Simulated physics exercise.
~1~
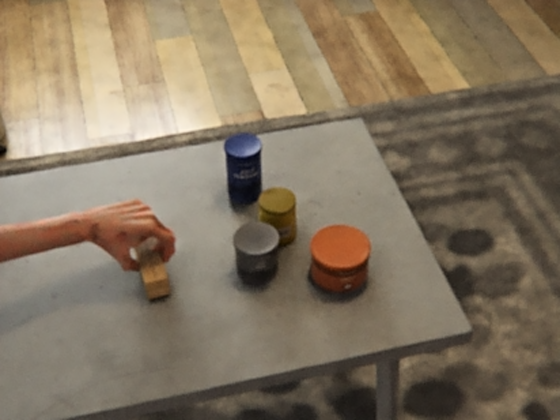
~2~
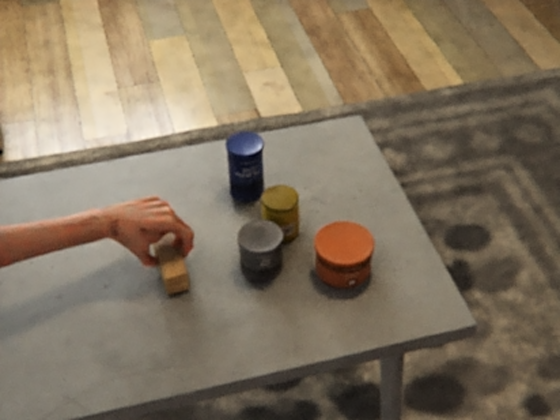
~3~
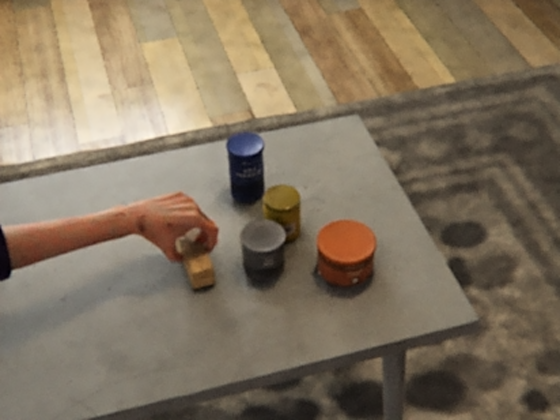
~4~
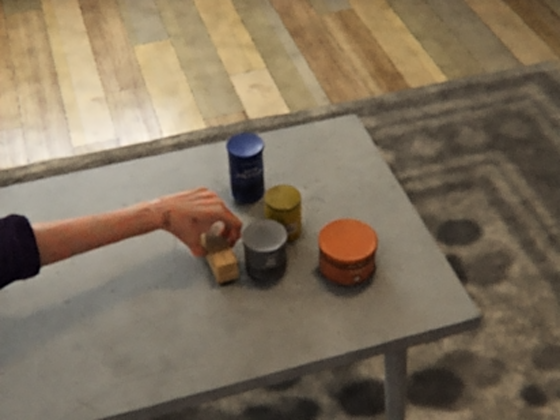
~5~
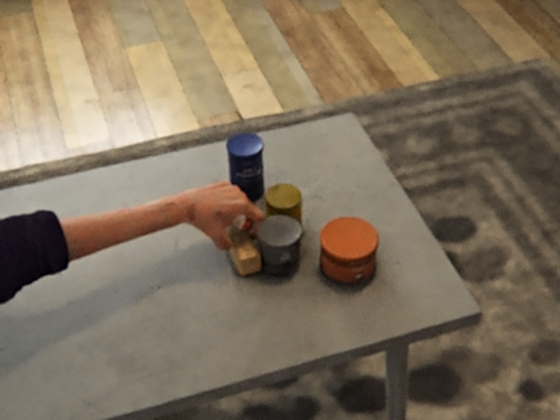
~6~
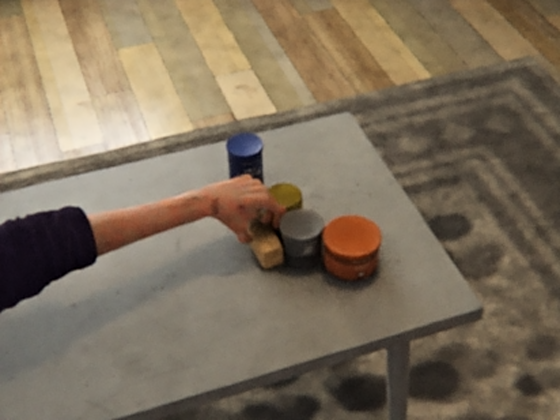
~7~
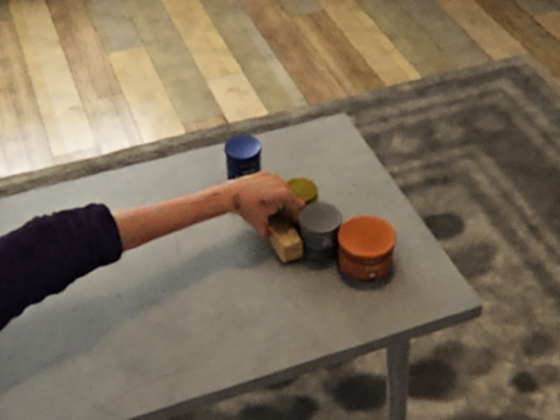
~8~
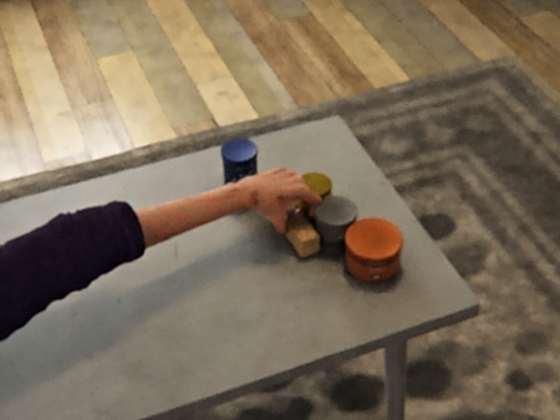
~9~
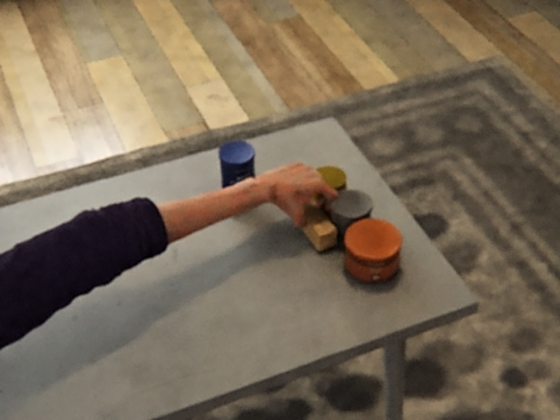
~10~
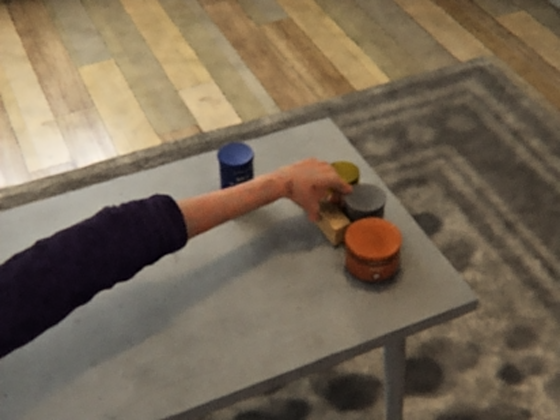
A hand sliding a wooden block rightward across a grey table, pushing grey, yellow and orange containers toward the edge, all staying upright.
